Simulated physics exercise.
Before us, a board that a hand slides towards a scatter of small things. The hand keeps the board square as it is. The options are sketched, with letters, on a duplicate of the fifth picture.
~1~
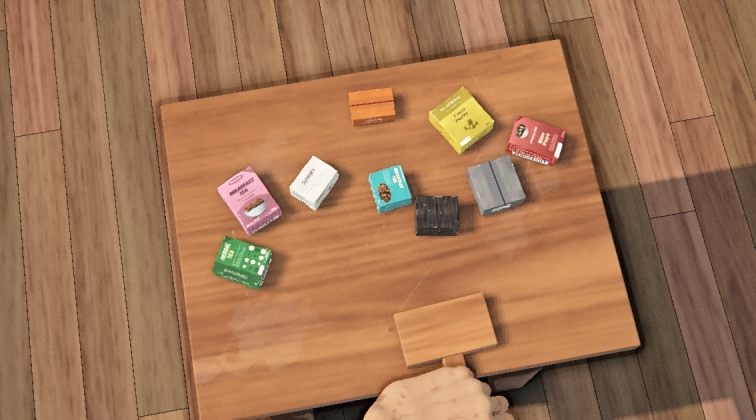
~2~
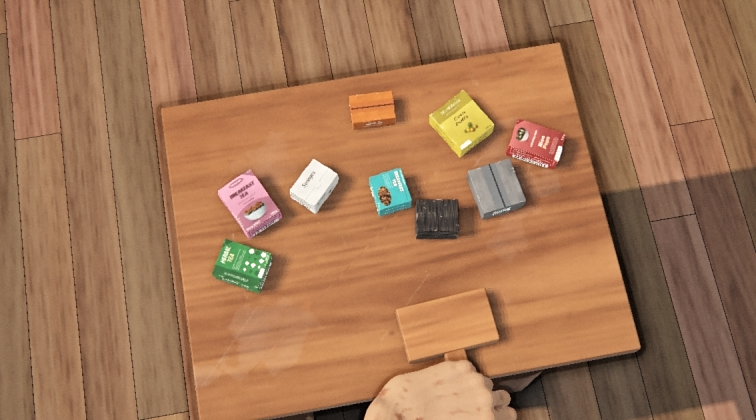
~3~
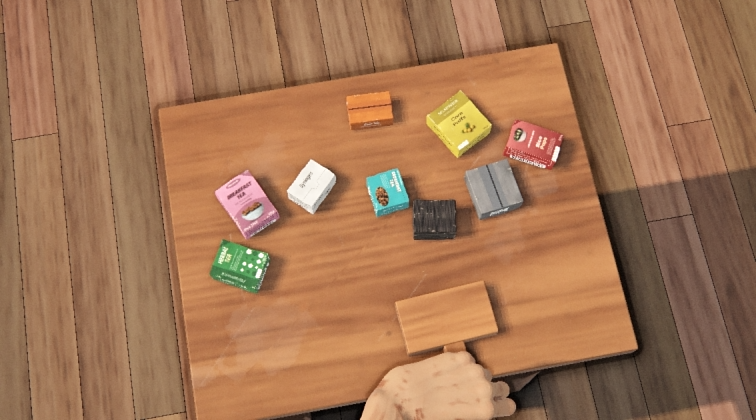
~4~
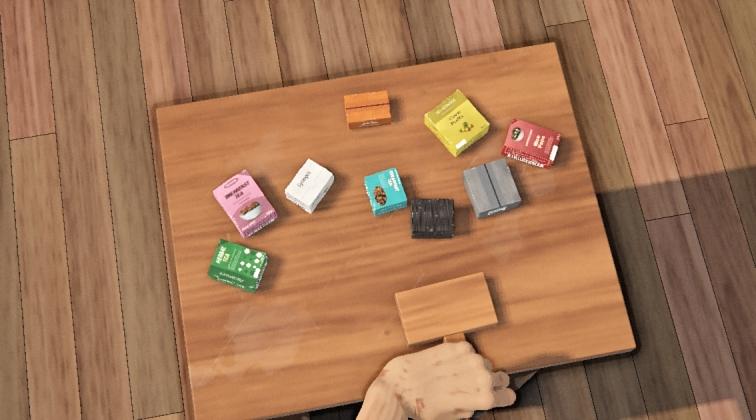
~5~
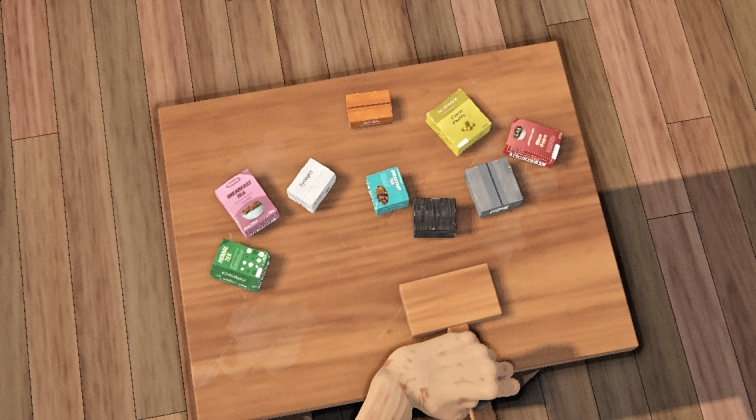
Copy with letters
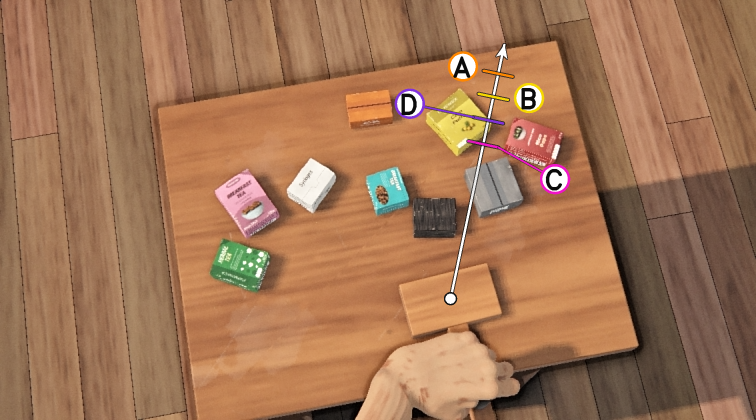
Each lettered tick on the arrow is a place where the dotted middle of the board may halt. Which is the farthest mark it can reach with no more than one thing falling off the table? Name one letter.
It can go as far as B.
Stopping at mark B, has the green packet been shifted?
No.
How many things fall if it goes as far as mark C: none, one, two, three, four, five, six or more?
The count is none.
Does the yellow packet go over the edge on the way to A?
Yes.
On the marked copy, A at (498, 74); B at (493, 97); C at (483, 144); D at (488, 120); the arrow from (451, 299) to (504, 45); the white dot at (451, 299).
Taking B. A third of the way, board (466, 225); red box (534, 140); grey box (492, 169).
Two thirds of the way, board (481, 153); yellow packet (446, 81); red box (543, 128).
When it is over, board (492, 101); yellow packet over the edge; grey box (497, 54); one fallen.
As for the rest, A drops three; C is within the limit but short; D is within the limit but short.
